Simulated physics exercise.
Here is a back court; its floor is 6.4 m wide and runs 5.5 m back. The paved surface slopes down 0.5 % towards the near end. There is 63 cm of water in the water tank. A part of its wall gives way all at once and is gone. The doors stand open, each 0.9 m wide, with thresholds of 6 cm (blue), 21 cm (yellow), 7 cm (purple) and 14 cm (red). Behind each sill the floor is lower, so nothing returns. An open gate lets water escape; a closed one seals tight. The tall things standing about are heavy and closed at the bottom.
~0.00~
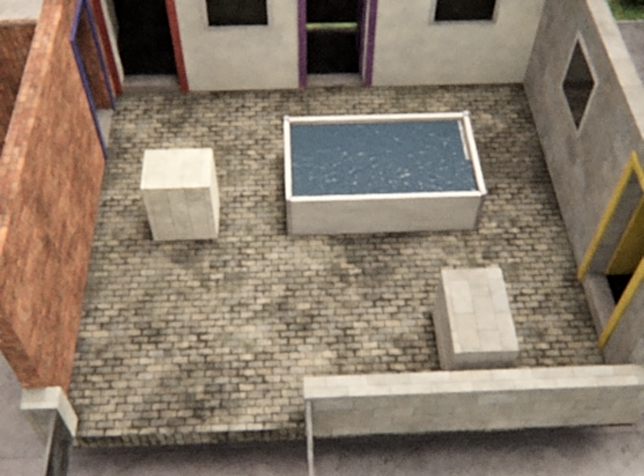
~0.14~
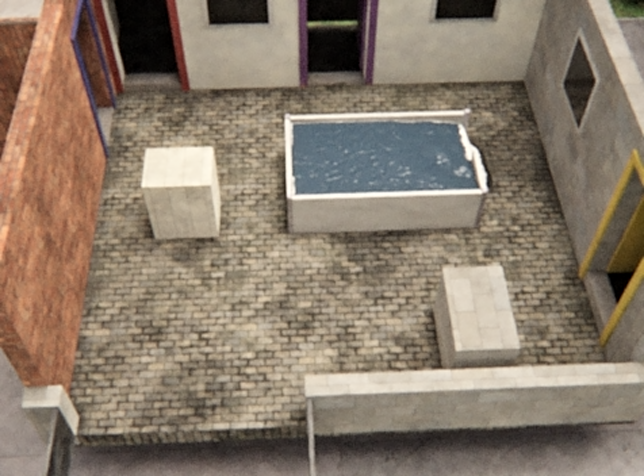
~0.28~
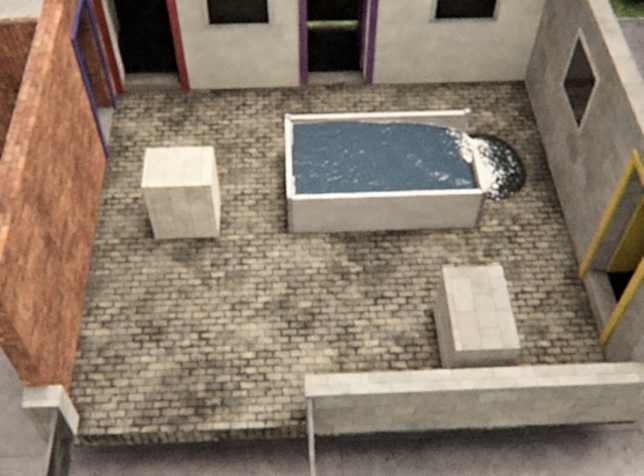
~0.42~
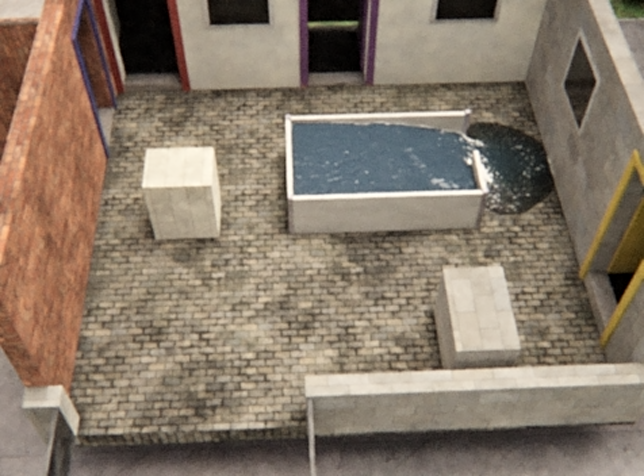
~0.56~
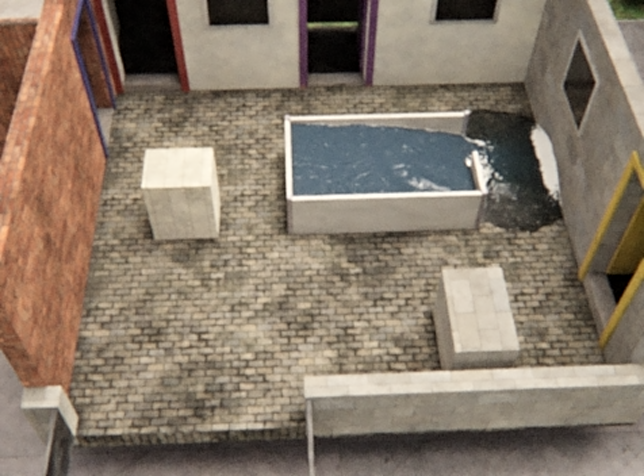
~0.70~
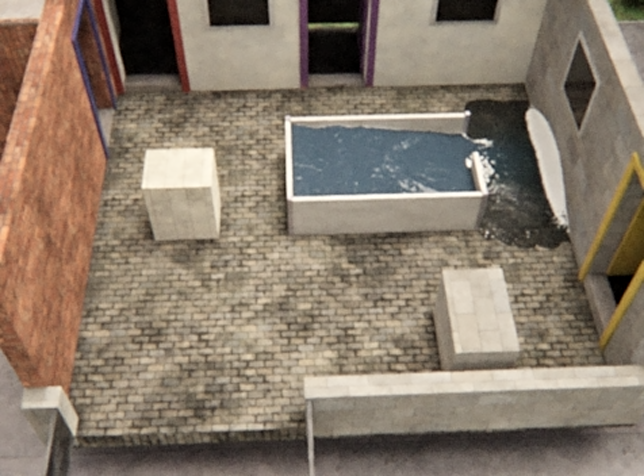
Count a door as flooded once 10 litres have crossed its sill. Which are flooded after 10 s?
Within that time: At the blue door it goes over the limit; at the yellow door it does not reach the limit; at the purple door it keeps below the limit; at the red door it keeps below the limit.
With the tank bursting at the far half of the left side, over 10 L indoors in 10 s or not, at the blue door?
Against that limit: Blue past it.
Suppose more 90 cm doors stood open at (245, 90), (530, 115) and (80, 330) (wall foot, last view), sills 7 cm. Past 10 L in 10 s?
In that order: Under, over, below.
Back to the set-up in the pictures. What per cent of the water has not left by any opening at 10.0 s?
Roughly 92 in a hundred.
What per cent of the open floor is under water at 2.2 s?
About 30 per cent.
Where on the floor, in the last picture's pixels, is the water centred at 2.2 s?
At about (429, 180).
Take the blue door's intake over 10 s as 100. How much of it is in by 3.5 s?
Some 0 per cent by then.
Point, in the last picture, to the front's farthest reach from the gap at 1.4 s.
Near (590, 330).
After 1.4 s water covers 10 % of the floor and is deepest (47 cm) near (520, 84); blue door not reached, yellow door 4 cm at the sill, 0 L in, purple door not reached, red door not reached.
After 2.2 s water covers 30 % of the floor and is deepest (38 cm) near (522, 92); blue door not reached, yellow door 6 cm at the sill, 0 L in, purple door 2 cm at the sill, 0 L in, red door not reached.
After 3.5 s water covers 50 % of the floor and is deepest (26 cm) near (522, 92); blue door not reached, yellow door 5 cm at the sill, 0 L in, purple door 5 cm at the sill, 0 L in, red door not reached.
After 6.0 s water covers 80 % of the floor and is deepest (18 cm) near (524, 100); blue door 13 cm at the sill, 47 L in, yellow door 11 cm at the sill, 0 L in, purple door 4 cm at the sill, 0 L in, red door 11 cm at the sill, 0 L in.
After 10.0 s water covers 95 % of the floor and is deepest (12 cm) near (69, 402); blue door 9 cm at the sill, 106 L in, yellow door 10 cm at the sill, 0 L in, purple door 3 cm at the sill, 0 L in, red door 8 cm at the sill, 0 L in.
